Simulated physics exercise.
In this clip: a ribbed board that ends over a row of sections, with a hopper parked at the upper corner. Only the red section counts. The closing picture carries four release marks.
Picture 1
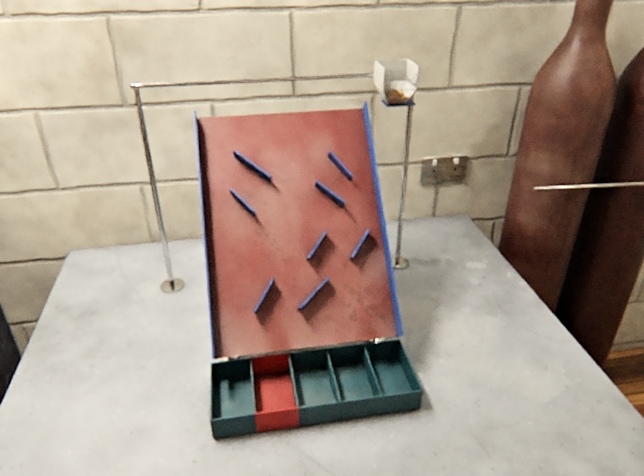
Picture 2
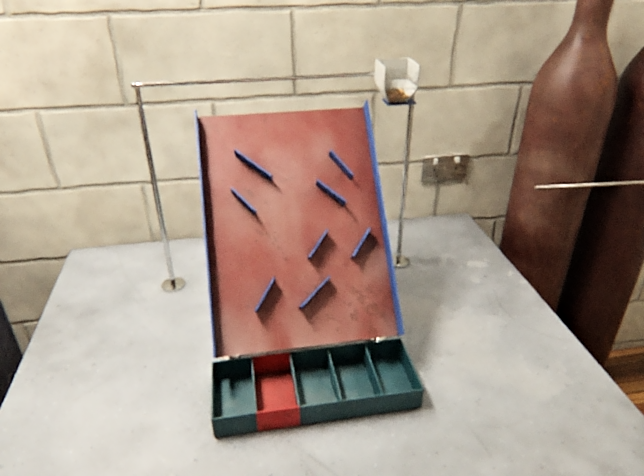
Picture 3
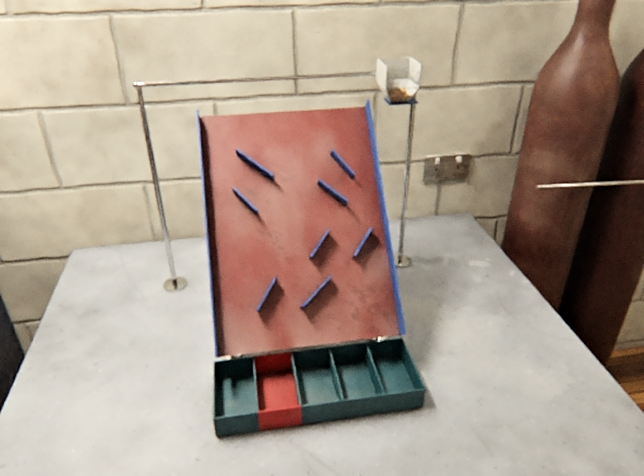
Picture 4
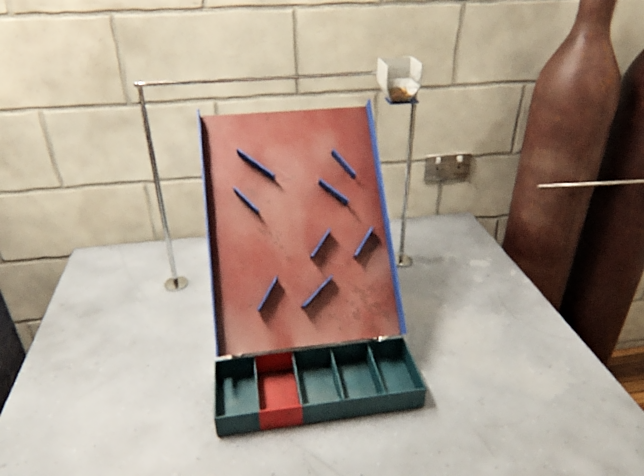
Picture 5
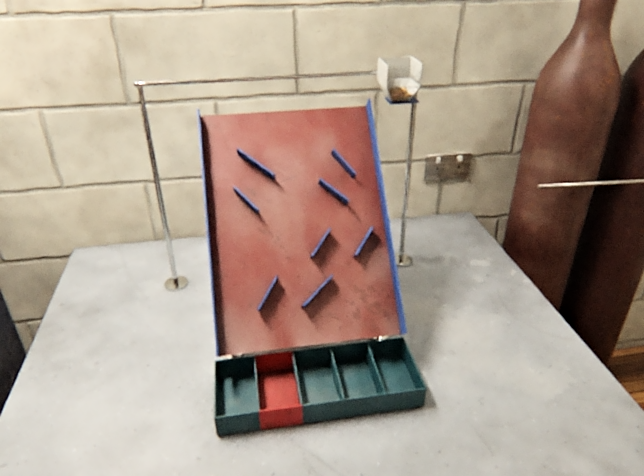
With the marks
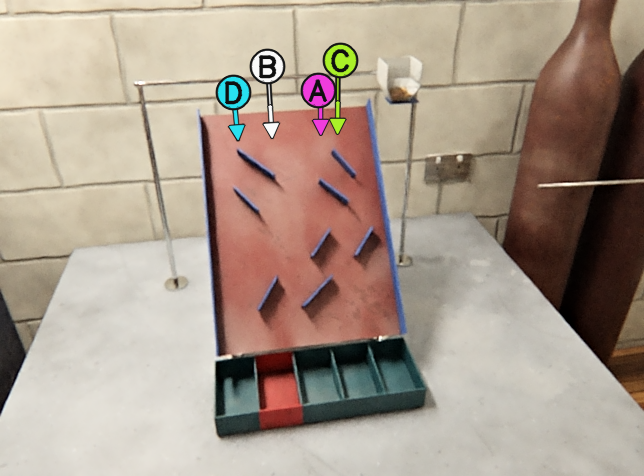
Nothing moves apart from a very slight shift of the camera, which looks slightly down at a pale grey tabletop before a cream block wall. A tilted reddish board with blue edges and eight slanted blue ribs stands above a row of five sections, the second from left red and the others dark green. A small clear hopper holding brownish beads stays at the upper right, near large reddish-brown bottle shapes.
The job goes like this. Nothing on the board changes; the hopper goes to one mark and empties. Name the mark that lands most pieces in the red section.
Mark B does it best.
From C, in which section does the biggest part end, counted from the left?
It is the fifth one.
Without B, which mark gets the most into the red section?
D.
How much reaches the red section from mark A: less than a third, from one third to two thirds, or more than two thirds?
Less than a third.
On the marked copy, mark A meets the board at (320, 129); mark B meets the board at (271, 132); mark C meets the board at (337, 128); mark D meets the board at (237, 134).
Choosing A, close to a quarter in the red section, the bulk in other sections, only a few outside the box.
Choosing B, close to two thirds in the red section, close to a quarter in other sections, a small share outside the box.
Choosing C, a small share in the red section, the bulk in other sections, a small share outside the box.
Choosing D, close to a third in the red section, close to half in other sections, a small share outside the box.
